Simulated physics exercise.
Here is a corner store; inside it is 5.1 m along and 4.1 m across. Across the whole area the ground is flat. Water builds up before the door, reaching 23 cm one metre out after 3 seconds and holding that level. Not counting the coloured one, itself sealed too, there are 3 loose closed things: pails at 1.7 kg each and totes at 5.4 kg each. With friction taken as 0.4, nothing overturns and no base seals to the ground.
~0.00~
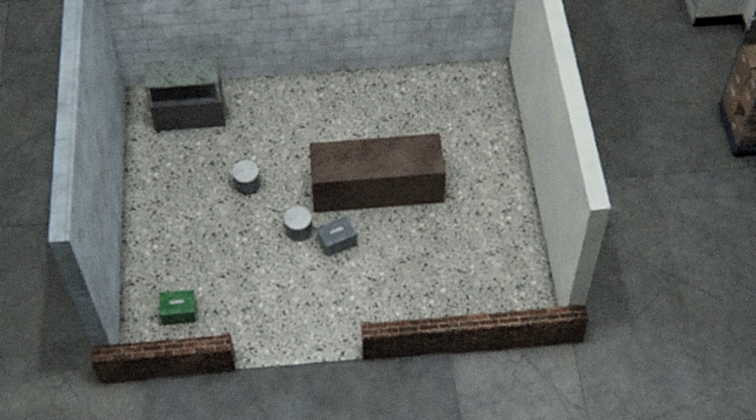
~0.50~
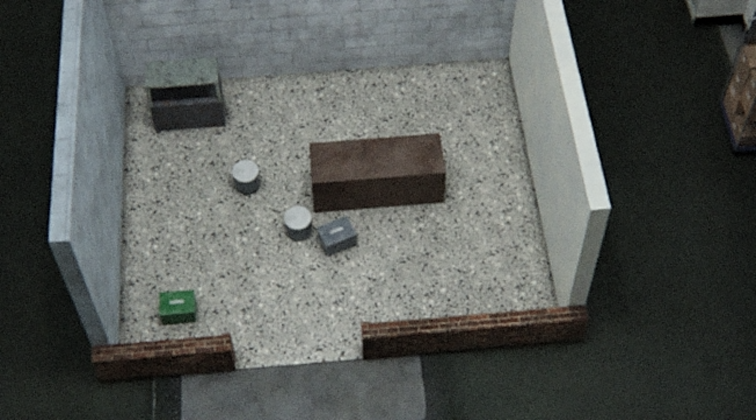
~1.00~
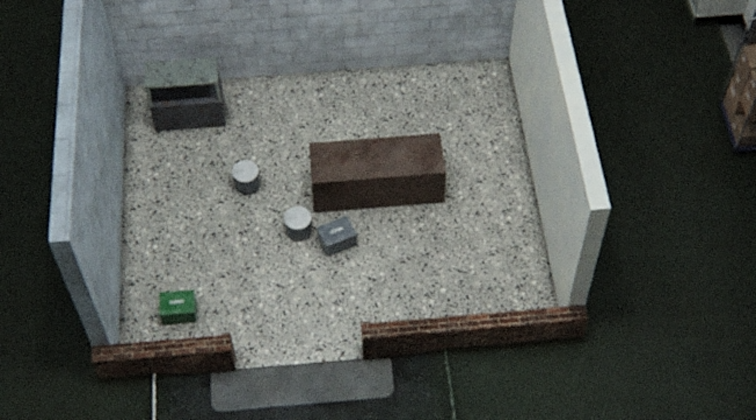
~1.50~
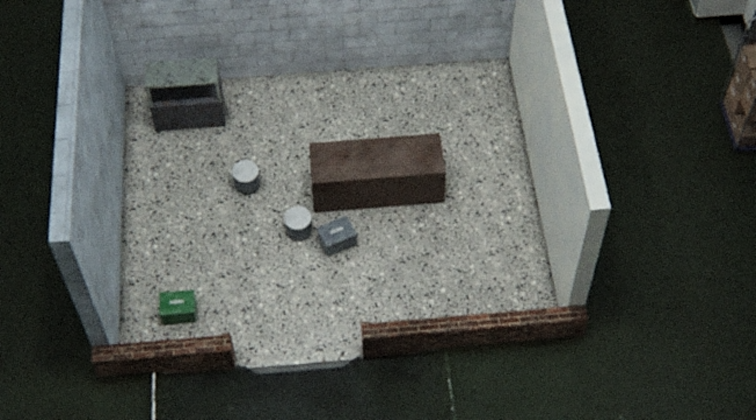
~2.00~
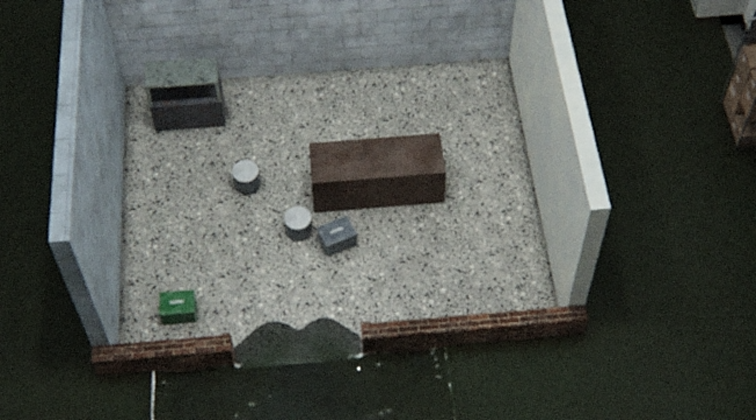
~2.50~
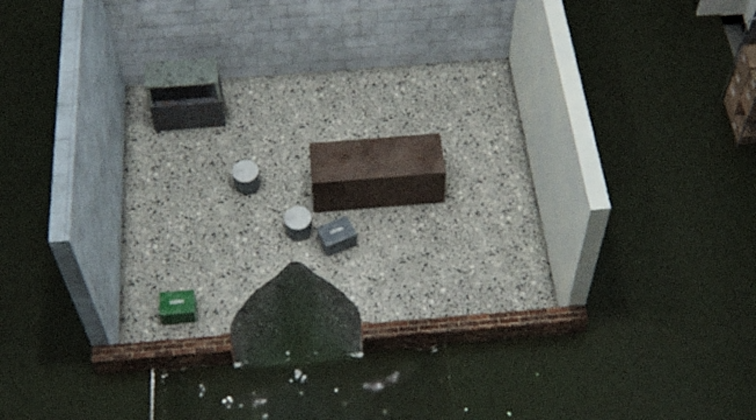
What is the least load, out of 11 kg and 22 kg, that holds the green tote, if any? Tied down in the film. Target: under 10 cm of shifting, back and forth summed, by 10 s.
The least is 11 kg.
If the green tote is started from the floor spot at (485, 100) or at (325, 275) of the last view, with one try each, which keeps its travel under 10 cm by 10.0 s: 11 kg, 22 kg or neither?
Going in order: Heavier weight required, neither weight works.
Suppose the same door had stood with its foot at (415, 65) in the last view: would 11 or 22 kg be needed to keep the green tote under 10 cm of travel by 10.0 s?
The big mass is needed.
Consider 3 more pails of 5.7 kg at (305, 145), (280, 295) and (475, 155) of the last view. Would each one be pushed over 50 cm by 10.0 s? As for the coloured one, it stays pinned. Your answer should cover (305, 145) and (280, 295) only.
In order: Above the mark, above the mark.
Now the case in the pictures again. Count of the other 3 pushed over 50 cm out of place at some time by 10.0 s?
The count comes to 3.
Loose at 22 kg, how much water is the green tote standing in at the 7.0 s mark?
Depth: Approx. 1 cm.
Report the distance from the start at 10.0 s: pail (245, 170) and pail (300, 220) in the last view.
Respectively 120 and 200 cm.
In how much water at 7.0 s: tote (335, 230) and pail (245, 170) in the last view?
First about 8 cm, second about 14 cm.
After 3.5 s the green tote would be 0 cm from its start with 11 kg and 0 cm from its start with 22 kg; 0 cm of water round it then.
After 4.5 s the green tote would be 0 cm from its start with 11 kg and 0 cm from its start with 22 kg; 1 cm of water round it then.
After 7.0 s the green tote would be 0 cm from its start with 11 kg and 0 cm from its start with 22 kg; 1 cm of water round it then.
After 10.0 s the green tote would be 0 cm from its start with 11 kg and 0 cm from its start with 22 kg; 5 cm of water round it then.
